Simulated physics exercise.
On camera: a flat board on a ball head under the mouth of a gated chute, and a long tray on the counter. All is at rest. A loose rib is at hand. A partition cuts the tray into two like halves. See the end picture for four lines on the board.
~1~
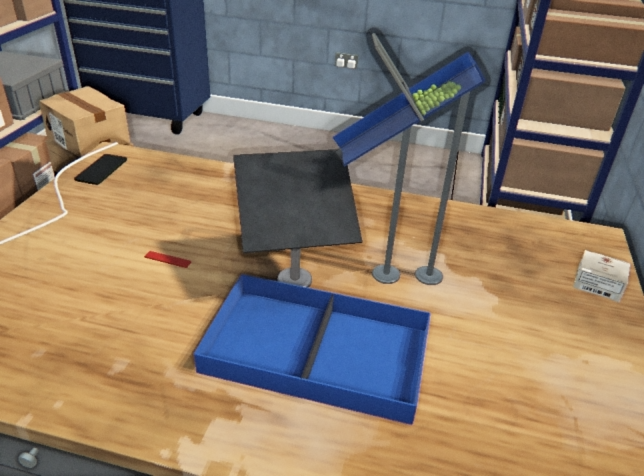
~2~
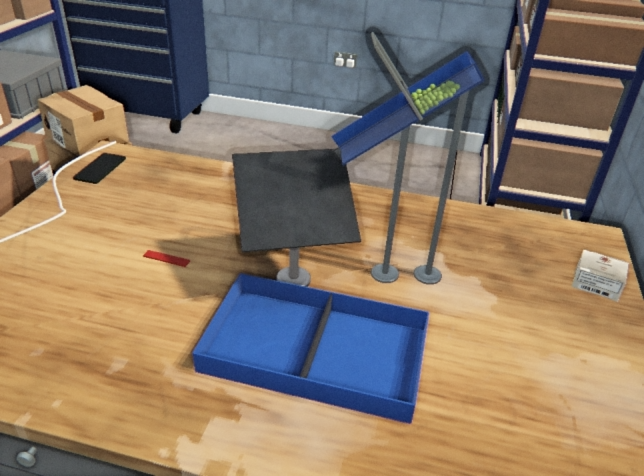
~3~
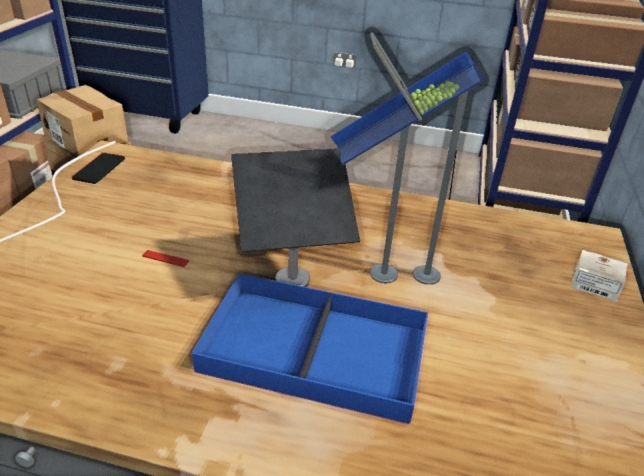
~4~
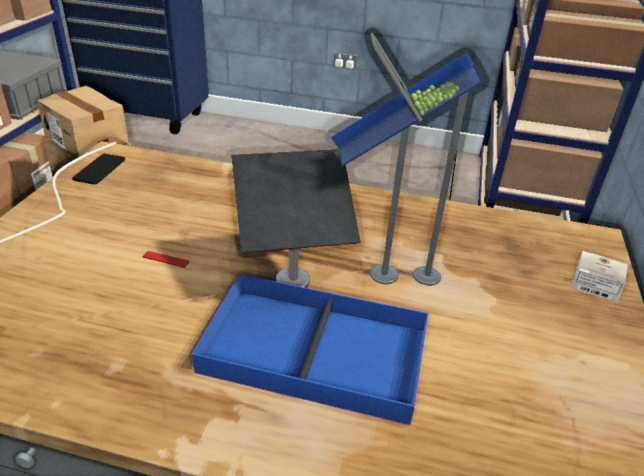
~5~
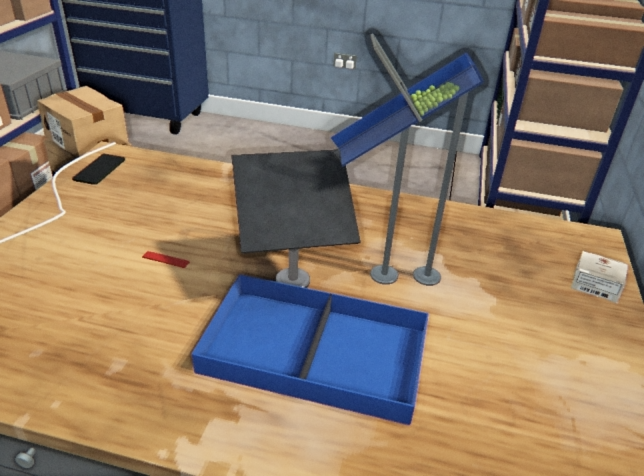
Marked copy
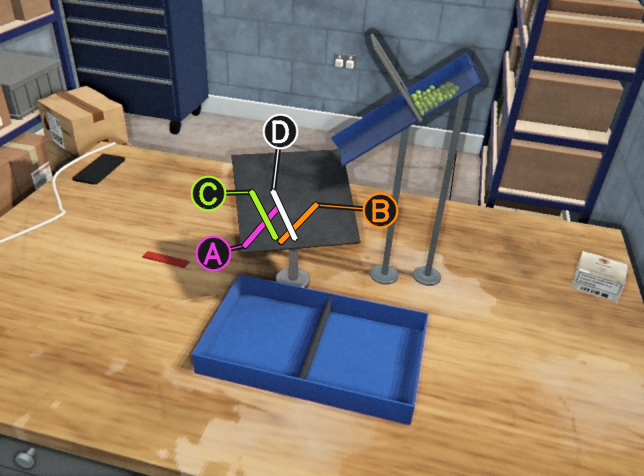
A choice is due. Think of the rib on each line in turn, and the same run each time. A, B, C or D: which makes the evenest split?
D works best here.
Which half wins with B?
More lands on the left.
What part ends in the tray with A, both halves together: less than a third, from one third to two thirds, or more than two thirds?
More than two thirds.
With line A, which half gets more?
Left.
On the marked copy, line A from (279, 206) to (245, 245); line B from (316, 204) to (280, 241); line C from (251, 192) to (275, 237); line D from (273, 192) to (294, 238).
Choosing A, of what is caught, almost all in the left half, just a few in the right.
Choosing B, of what is caught, almost all in the left half, just a few in the right.
Choosing C, of what is caught, almost all in the left half, about a tenth in the right.
Choosing D, of what is caught, roughly two thirds in the left half, roughly a third in the right.
